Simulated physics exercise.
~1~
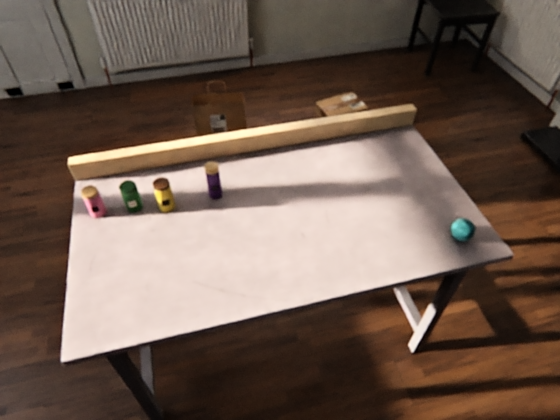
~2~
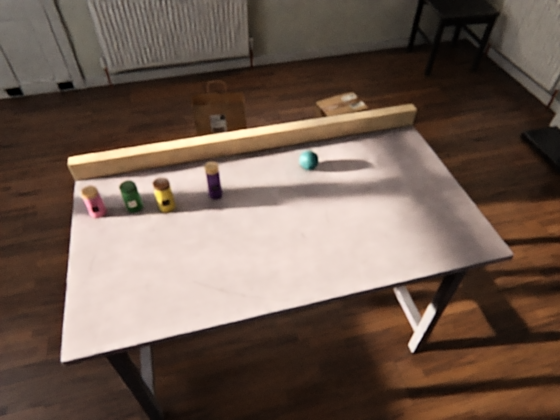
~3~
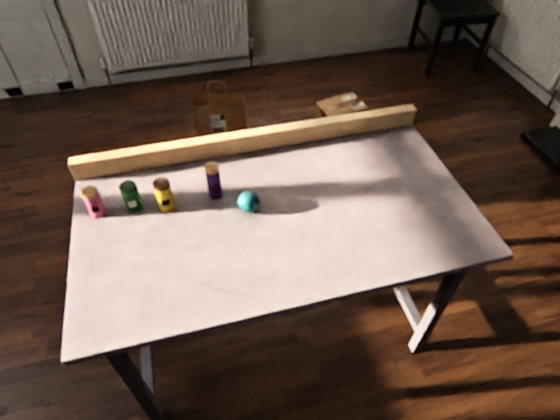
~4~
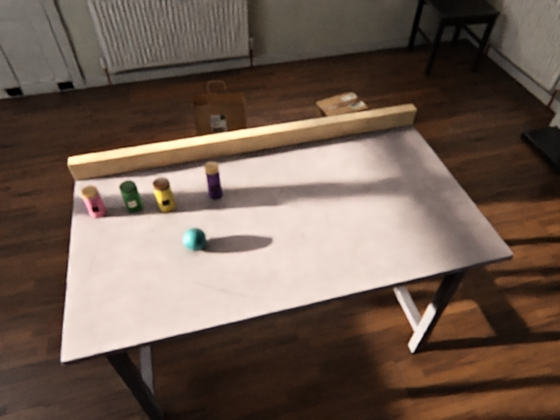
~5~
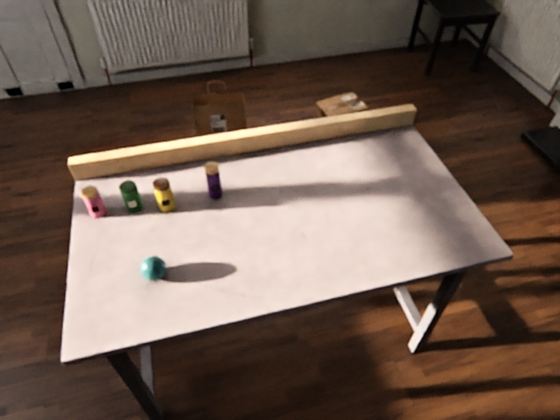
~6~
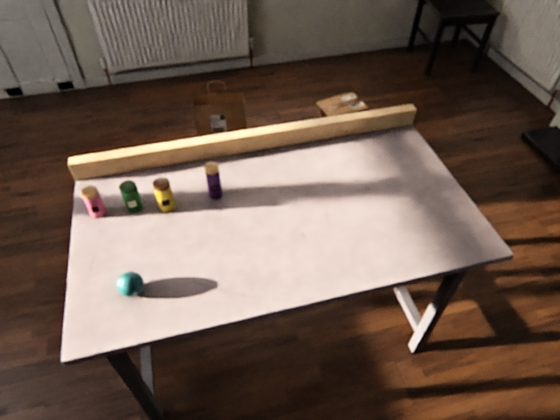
A turquoise ball sits near the right edge of a pale table, viewed from above in a room with a dark wooden floor, with a wooden rail along the table's far side. Toward the far left stand four small shakers, pink, green, yellow and purple from left to right. The ball travels left and away to near the rail, then heads left and back toward the near side, passing just in front of the purple shaker. It continues diagonally, covering less ground toward the end, and is last seen on the table's near left part, with all four shakers still standing in their places.
